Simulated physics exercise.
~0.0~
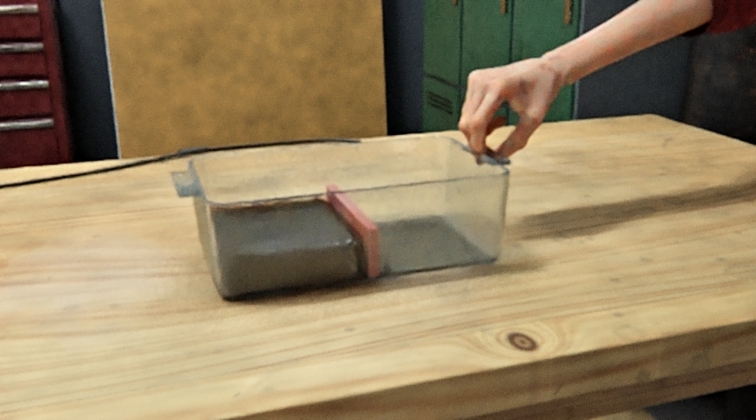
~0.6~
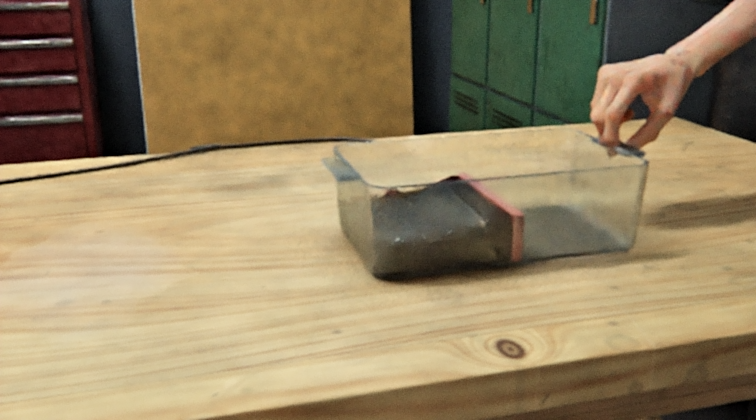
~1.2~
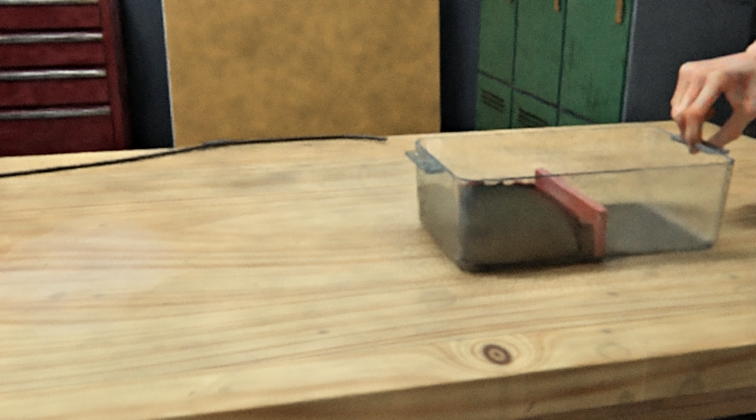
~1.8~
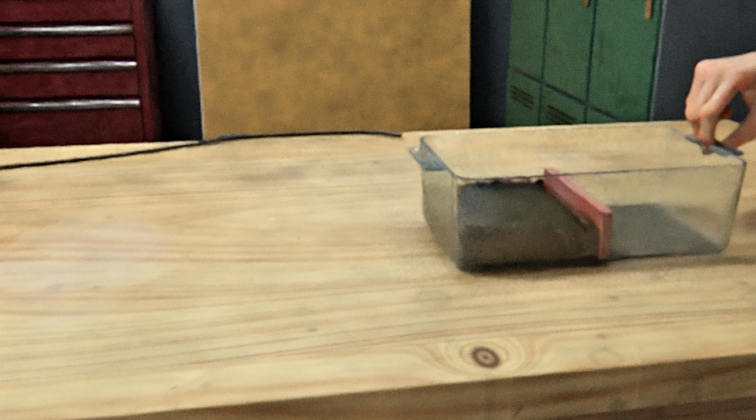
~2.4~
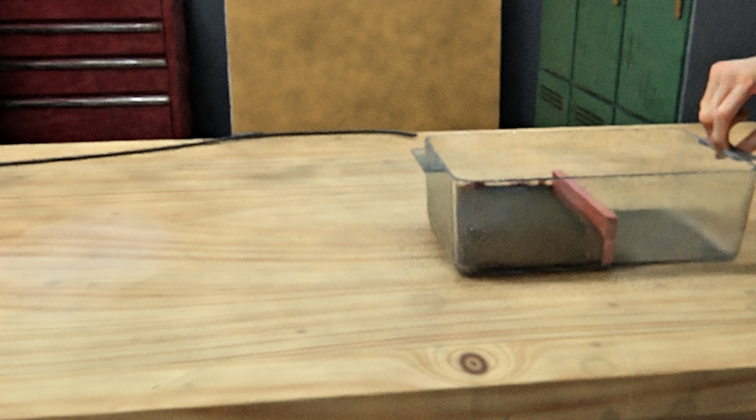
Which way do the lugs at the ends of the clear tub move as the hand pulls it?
The lugs move to the right along with the tub.
